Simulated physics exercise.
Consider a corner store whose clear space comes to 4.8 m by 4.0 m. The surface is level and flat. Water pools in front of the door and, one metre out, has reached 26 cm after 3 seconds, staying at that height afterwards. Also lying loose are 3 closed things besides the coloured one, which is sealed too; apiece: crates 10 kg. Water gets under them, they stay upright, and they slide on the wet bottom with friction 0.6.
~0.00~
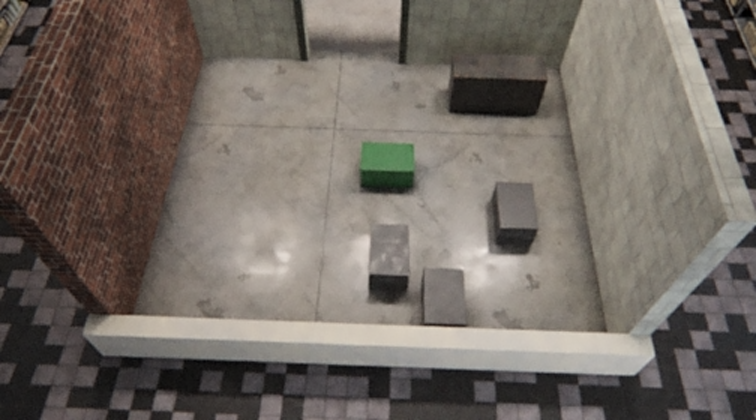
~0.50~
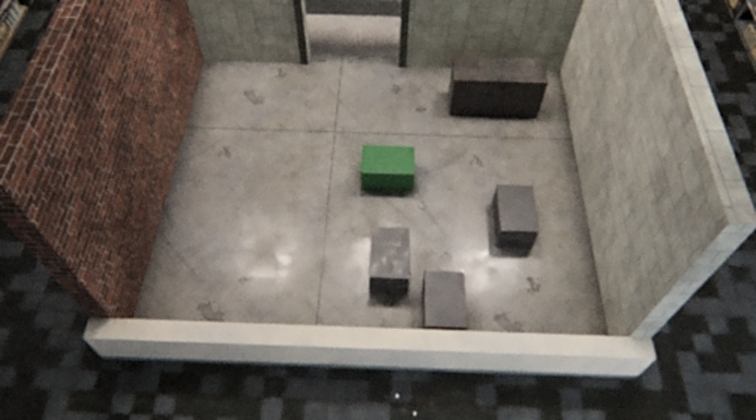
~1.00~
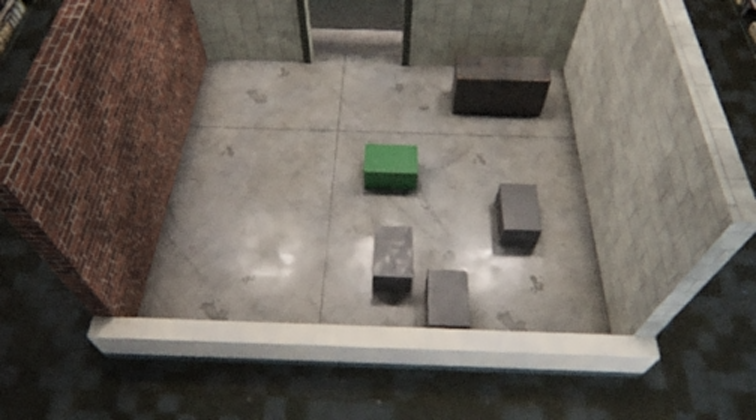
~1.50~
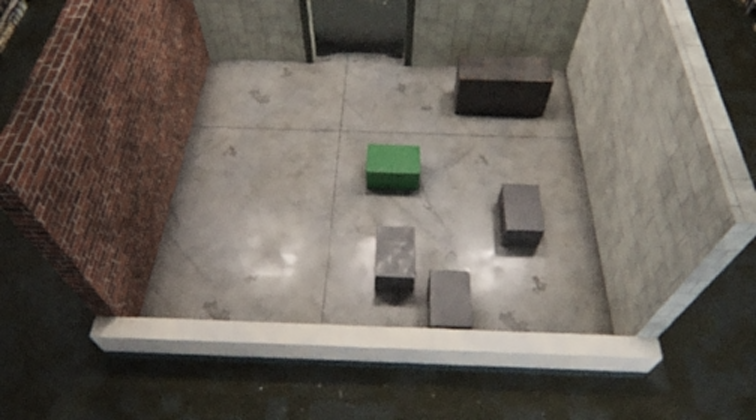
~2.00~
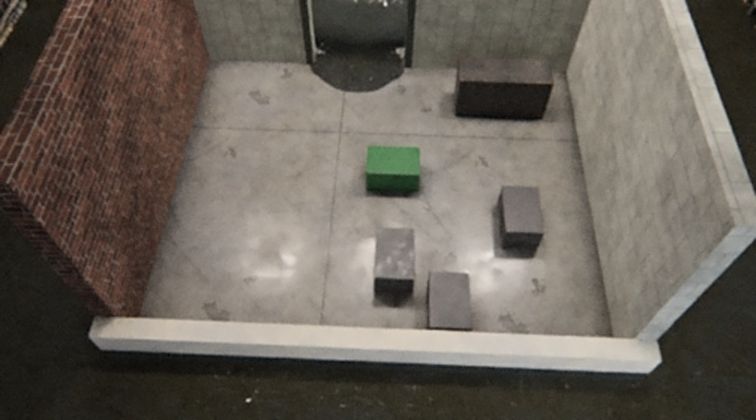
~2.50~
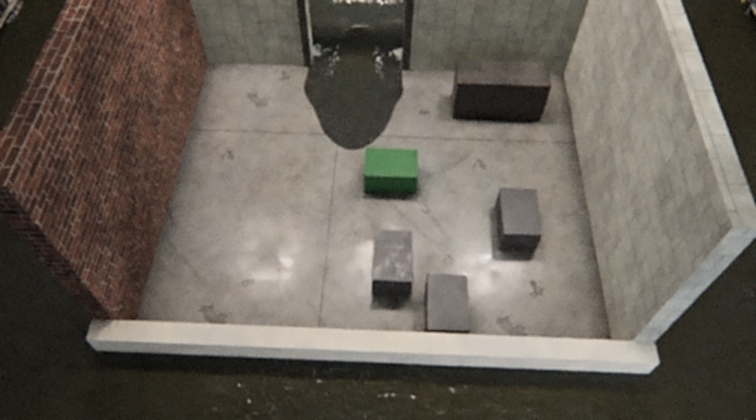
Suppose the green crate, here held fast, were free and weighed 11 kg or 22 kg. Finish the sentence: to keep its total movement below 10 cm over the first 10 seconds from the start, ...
To keep it below that, neither weight is enough.
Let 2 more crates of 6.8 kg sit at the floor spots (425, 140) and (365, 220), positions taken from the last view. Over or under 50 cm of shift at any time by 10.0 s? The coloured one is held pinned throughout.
Taking them in order, the first is beyond the line and the second is inside the line.
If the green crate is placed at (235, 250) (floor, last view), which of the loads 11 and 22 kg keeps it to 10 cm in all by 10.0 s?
Looking at the loads, neither keeps it.
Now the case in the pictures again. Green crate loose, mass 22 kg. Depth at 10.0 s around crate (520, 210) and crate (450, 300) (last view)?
Some 13 cm at the first, some 11 cm at the second.
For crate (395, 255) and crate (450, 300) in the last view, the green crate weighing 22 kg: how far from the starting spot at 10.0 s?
One is off by 60 cm, the other by 60 cm, in the order asked.
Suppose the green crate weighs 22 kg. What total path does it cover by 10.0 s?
Total path: Around 150 cm.
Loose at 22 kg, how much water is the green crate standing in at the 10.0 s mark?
About 12 cm.
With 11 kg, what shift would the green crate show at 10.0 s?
About 140 cm.
After 3.5 s the green crate would be 7 cm from its start with 11 kg and 2 cm from its start with 22 kg; 6 cm of water round it then.
After 4.5 s the green crate would be 81 cm from its start with 11 kg and 46 cm from its start with 22 kg; 5 cm of water round it then.
After 7.0 s the green crate would be 142 cm from its start with 11 kg and 73 cm from its start with 22 kg; 5 cm of water round it then.
After 10.0 s the green crate would be 146 cm from its start with 11 kg and 155 cm from its start with 22 kg; 12 cm of water round it then.
